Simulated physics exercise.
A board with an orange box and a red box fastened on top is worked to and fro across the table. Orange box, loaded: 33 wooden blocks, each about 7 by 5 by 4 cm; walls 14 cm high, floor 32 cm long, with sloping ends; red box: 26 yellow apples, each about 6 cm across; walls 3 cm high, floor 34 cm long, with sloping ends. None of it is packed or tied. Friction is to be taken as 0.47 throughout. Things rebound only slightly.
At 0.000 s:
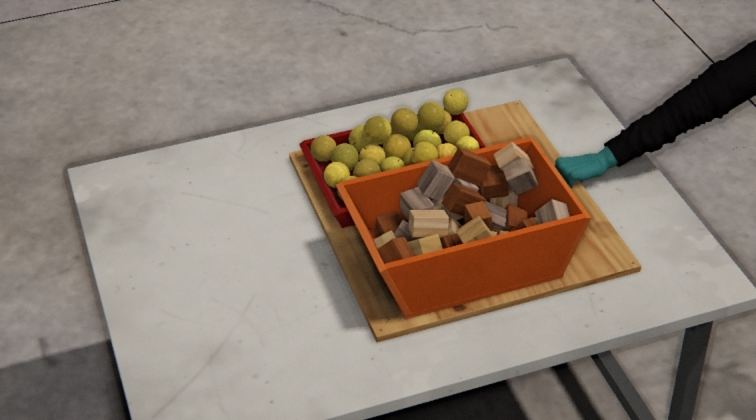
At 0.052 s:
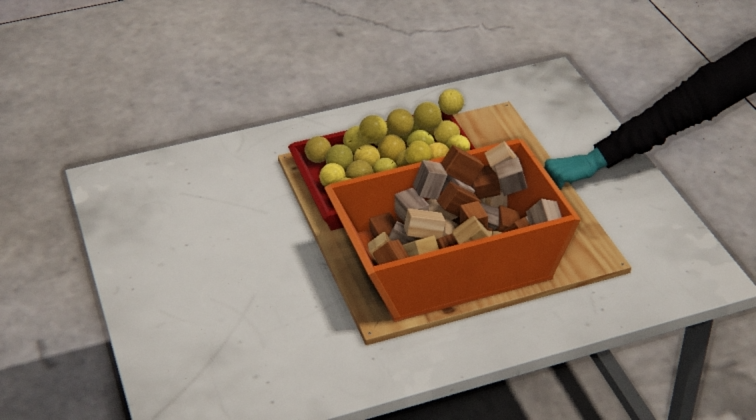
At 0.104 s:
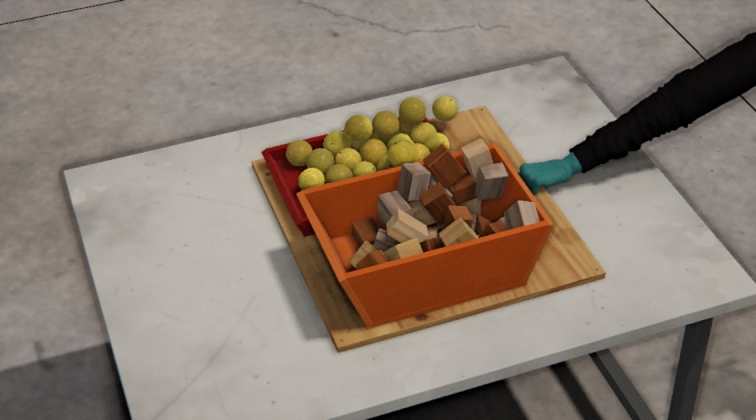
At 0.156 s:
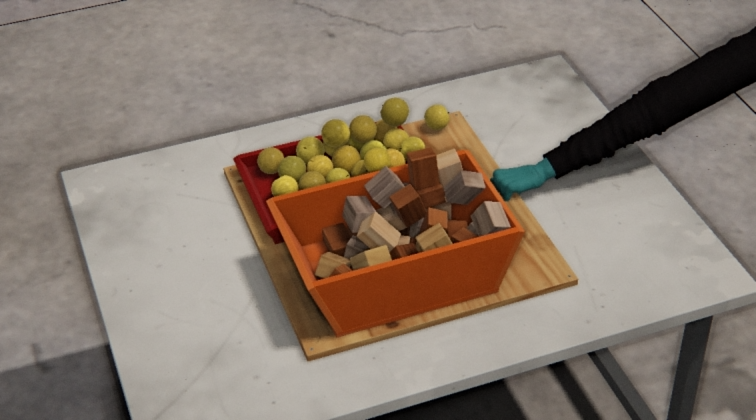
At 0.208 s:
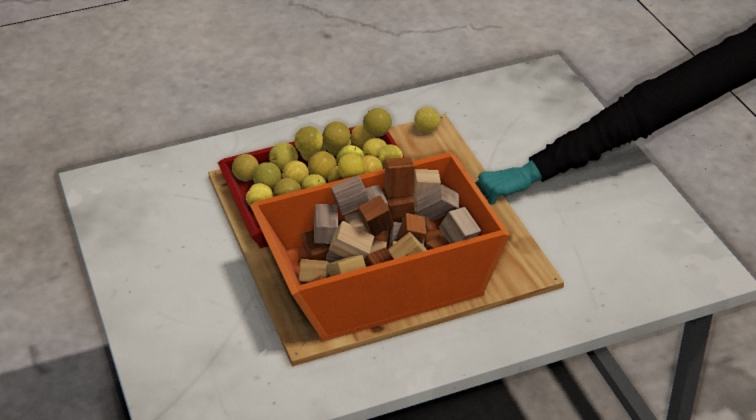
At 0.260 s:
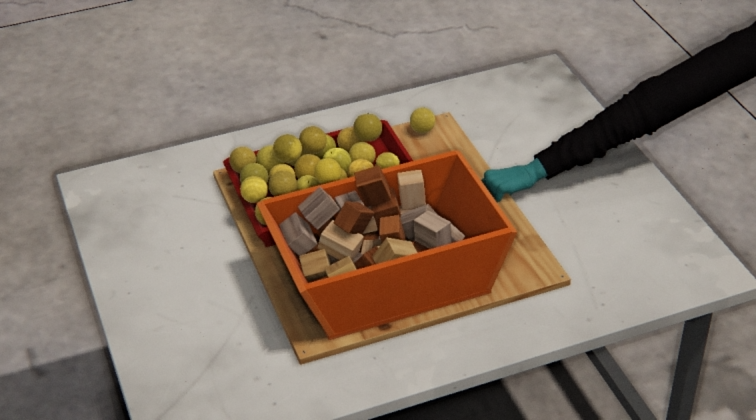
The clip opens on a gloved hand beside a wooden board carrying an orange box of wooden blocks and a red box of yellow apples. The hand moves the board left across the table, the contents shift, and one apple leaves the red box onto the board, before the board moves slightly back right.
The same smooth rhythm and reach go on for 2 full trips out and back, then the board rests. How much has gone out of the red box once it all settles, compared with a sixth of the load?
More than a sixth has gone.
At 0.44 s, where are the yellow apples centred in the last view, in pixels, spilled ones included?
At about (364, 161).
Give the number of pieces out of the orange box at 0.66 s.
For the orange box, some 1.
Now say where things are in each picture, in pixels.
In the first picture (each is followed by its nearest rim corner in this view), red box (its farthest corner), (456, 108); orange box, (385, 267); shifted 0 cm; none out.
The second picture shows red box, (445, 109); orange box, (373, 269); shifted 2 cm.
The third picture shows red box, (420, 114); orange box, (344, 276); shifted 8 cm; 1 out, the lowest apple at (445, 109).
The fourth picture shows red box, (393, 120); orange box, (313, 284); shifted 15 cm; 1 out, the lowest apple at (437, 117).
The fifth picture shows red box, (379, 123); orange box, (297, 289); shifted 18 cm; 1 out, the lowest apple at (427, 120).
The sixth picture shows red box, (383, 121); orange box, (305, 287); shifted 16 cm; 1 out, the lowest apple at (423, 120).
After 0.44 s, orange box 33 in, 0 out and red box 19 in, 7 out.
After 0.66 s, orange box 32 in, 1 out and red box 17 in, 9 out.
After 0.97 s, orange box 32 in, 1 out and red box 16 in, 10 out.
Outcome (at 1.38 s), orange box 32 in, 1 out and red box 16 in, 10 out. Asked share, 10 of 26, 38 per cent.
